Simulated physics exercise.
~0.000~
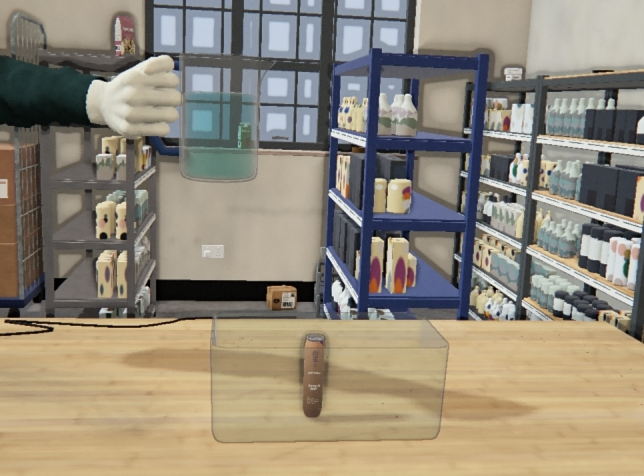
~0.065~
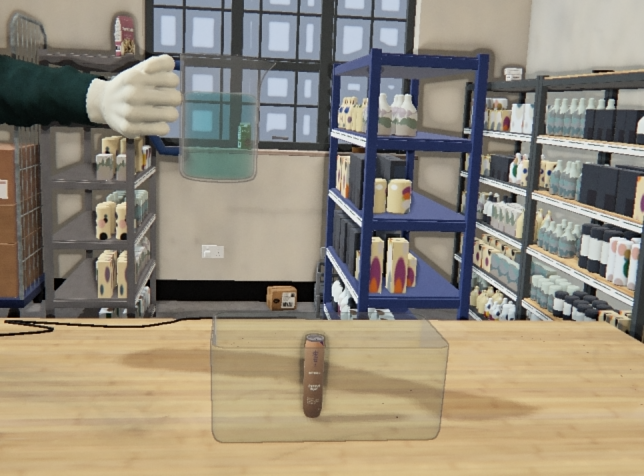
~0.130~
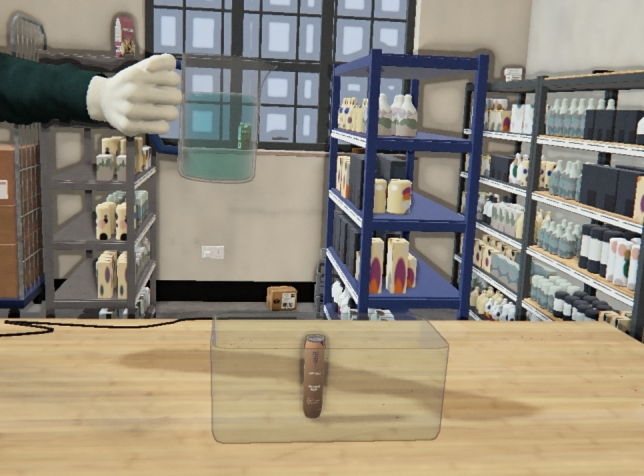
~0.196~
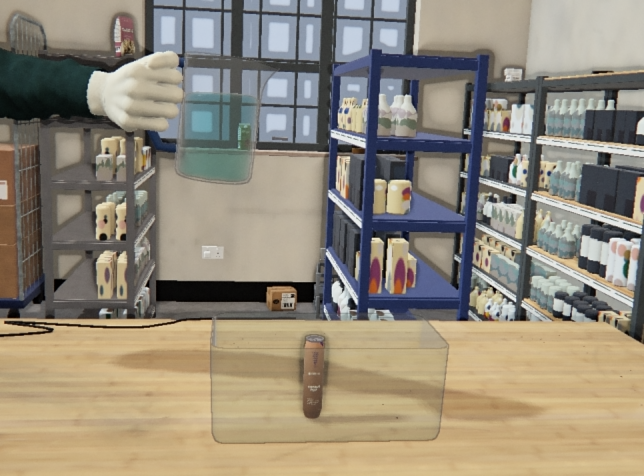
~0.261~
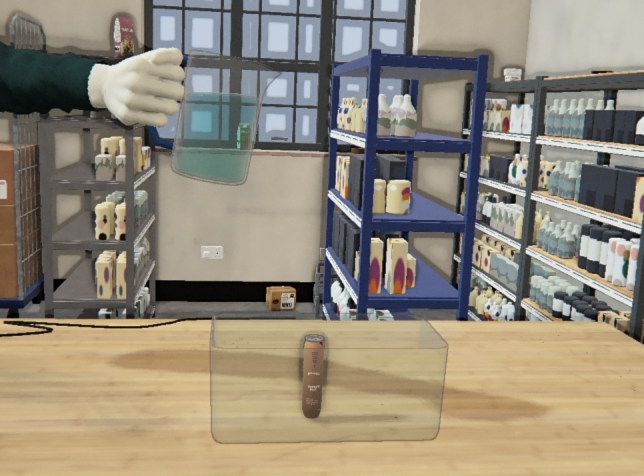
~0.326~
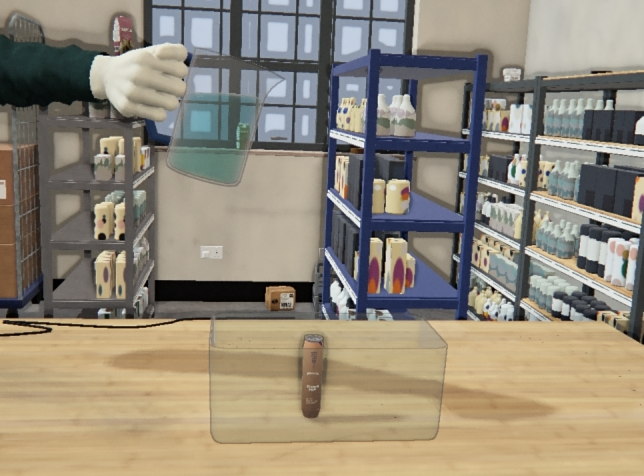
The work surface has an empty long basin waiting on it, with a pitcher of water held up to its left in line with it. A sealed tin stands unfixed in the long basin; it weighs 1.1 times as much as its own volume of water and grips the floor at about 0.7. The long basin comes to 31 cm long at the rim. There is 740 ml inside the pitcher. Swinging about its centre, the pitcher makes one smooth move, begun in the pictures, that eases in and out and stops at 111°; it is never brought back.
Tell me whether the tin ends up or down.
Up.
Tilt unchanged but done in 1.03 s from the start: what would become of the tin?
Then it stays up.
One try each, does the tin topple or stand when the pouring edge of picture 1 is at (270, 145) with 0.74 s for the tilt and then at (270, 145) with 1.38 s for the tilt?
First it tips over; then it tips over.
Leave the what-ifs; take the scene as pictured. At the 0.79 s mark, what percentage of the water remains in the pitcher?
94 %.
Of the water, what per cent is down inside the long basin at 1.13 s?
The fraction sits near 26 in a hundred.
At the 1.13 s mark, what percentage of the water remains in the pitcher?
About 38 percent.
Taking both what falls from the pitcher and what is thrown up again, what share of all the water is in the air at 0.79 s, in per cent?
About 7 per cent.
Then, 0.79 s in, the tilt is 68° and 93 per cent is still to pour; the tin stands where it began.
Then, 1.13 s in, the tilt is 103° and 39 per cent is still to pour; the tin stands where it began.
Then, 1.49 s in, the tilt is 111° and 2 per cent is still to pour; the tin stands where it began.
Then, 1.88 s in, the tilt is 111° and 0 per cent is still to pour; the tin stands where it began.
Finally, the tin stands where it began.
